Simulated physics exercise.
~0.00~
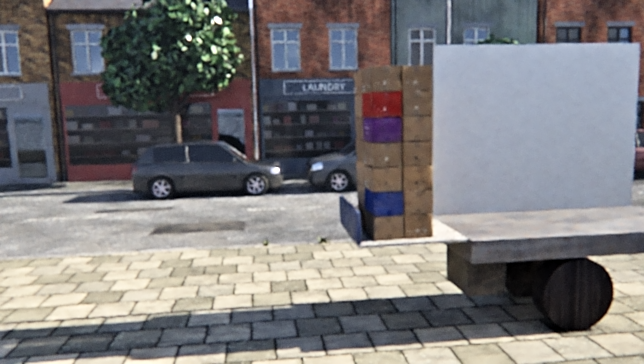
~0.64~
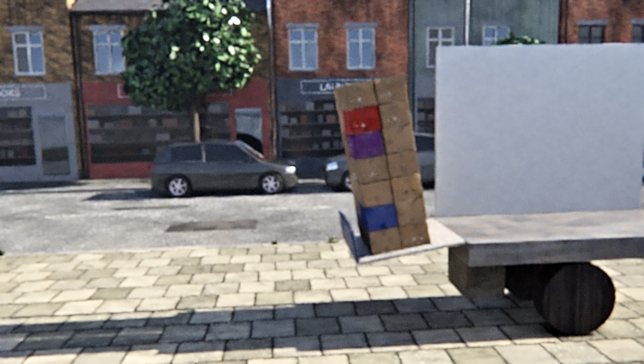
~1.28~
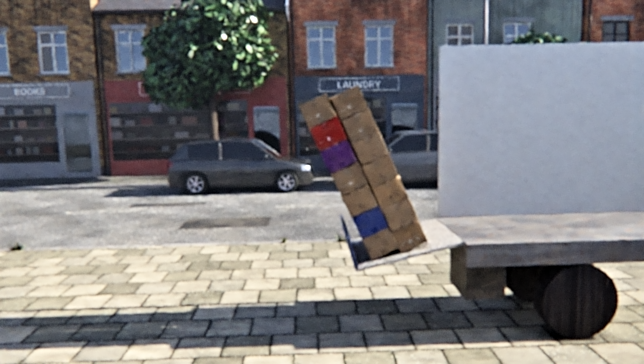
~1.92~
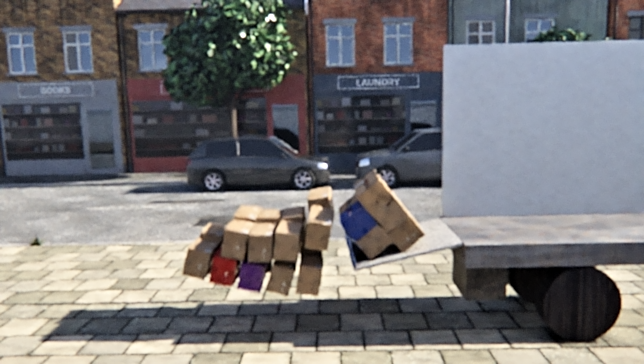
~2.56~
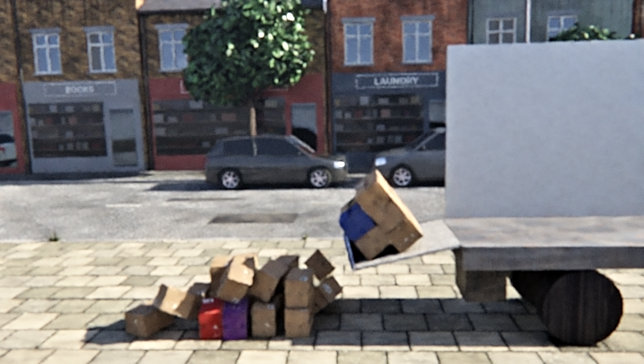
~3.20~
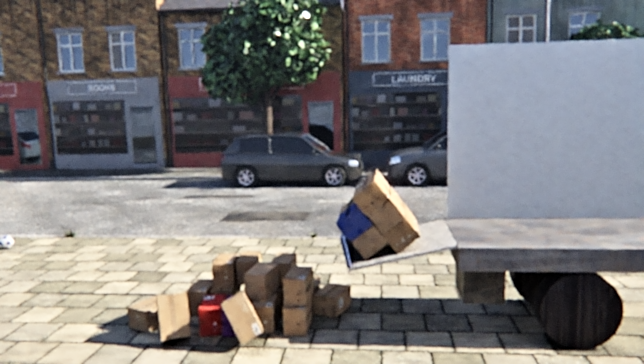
A stack of cartons tips off a tilting platform into a heap, leaving some aboard.
